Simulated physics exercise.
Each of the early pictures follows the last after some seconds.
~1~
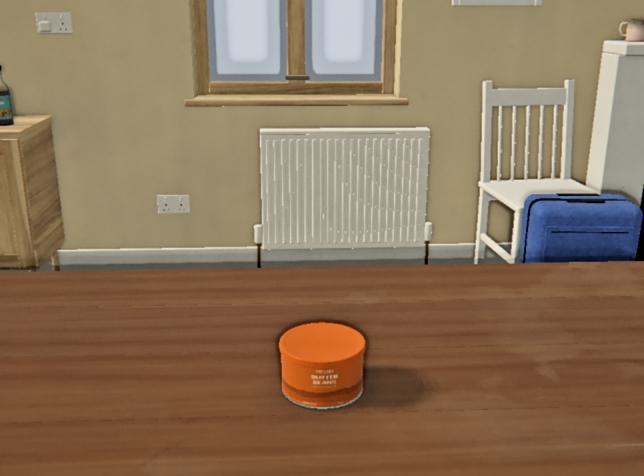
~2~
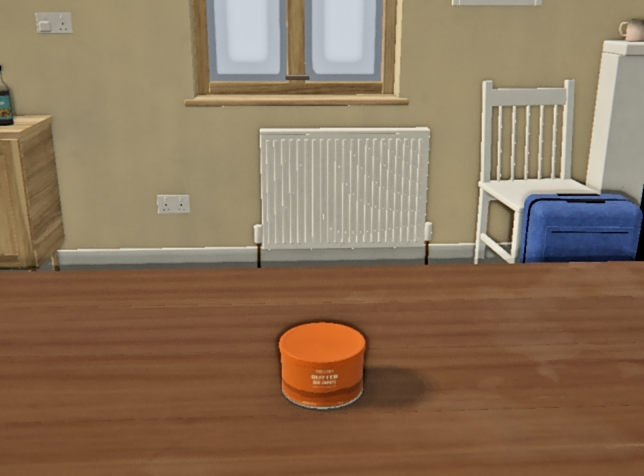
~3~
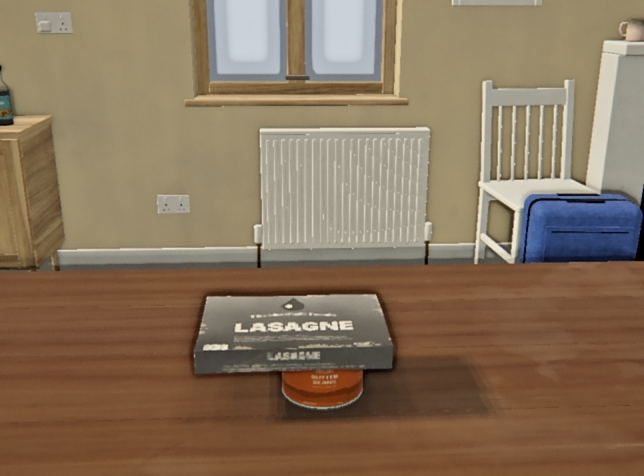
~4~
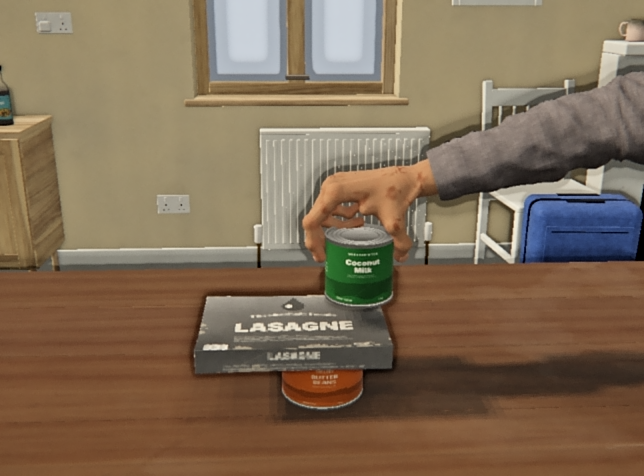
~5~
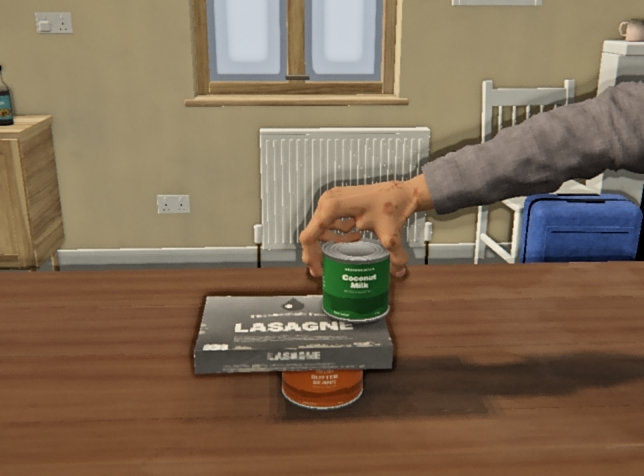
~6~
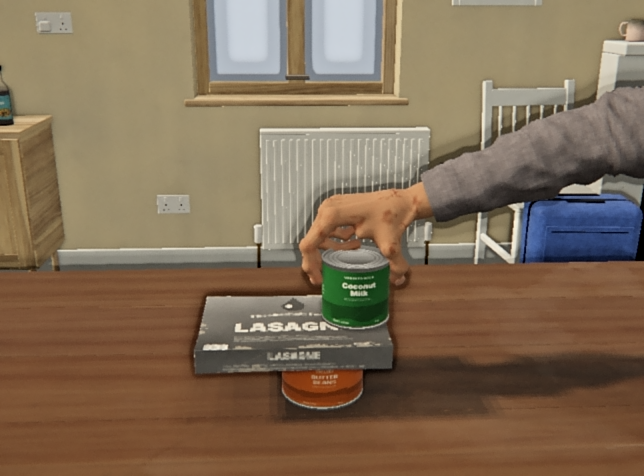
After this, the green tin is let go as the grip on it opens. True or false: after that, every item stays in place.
True.
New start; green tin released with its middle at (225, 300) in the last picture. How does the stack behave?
What happens next is that it goes down.
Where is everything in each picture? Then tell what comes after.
The last thing is not in view yet, in the first frame.
The last thing is not in view yet, in the second frame.
The last thing is not in view yet; grey packet (293, 330), in the third frame.
Still above its spot; green tin (359, 265); grey packet (293, 330), in the fourth frame.
Still above its spot; green tin (356, 279); grey packet (293, 330), in the fifth frame.
Set down, still held; green tin (356, 287); grey packet (293, 330), in the sixth frame.
Then, 0.20 s later than the last frame, all is still.
Then, 0.50 s later than the last frame, green tin resting near (356, 288).
When it is over, all 3 as before. End places, in pixels of the last picture, green tin near (356, 288). The stack stays up.
